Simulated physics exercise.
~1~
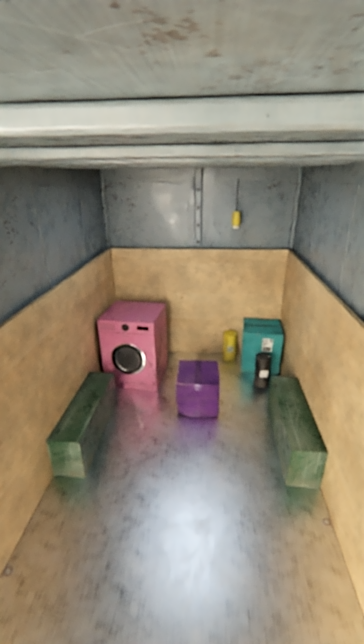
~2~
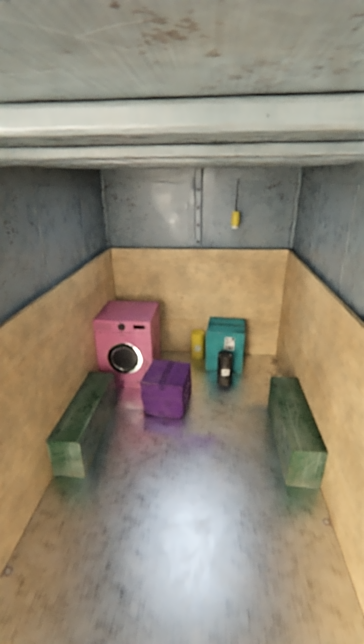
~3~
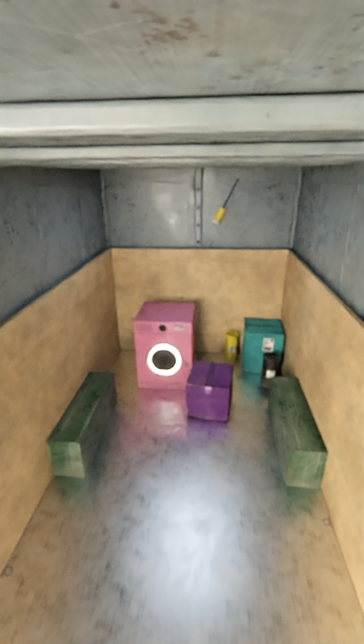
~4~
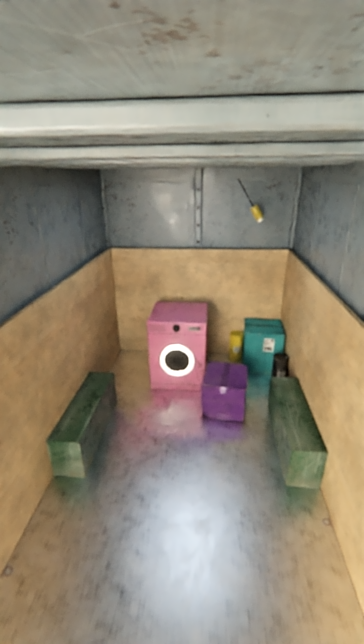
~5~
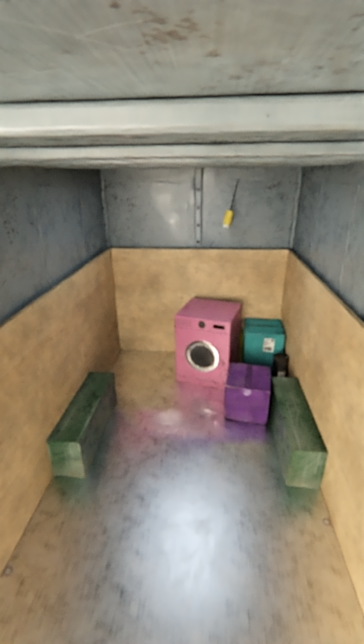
Pink washing machine, purple box and smaller items sliding left, then right in a van's load bay, ending bunched upright at right.
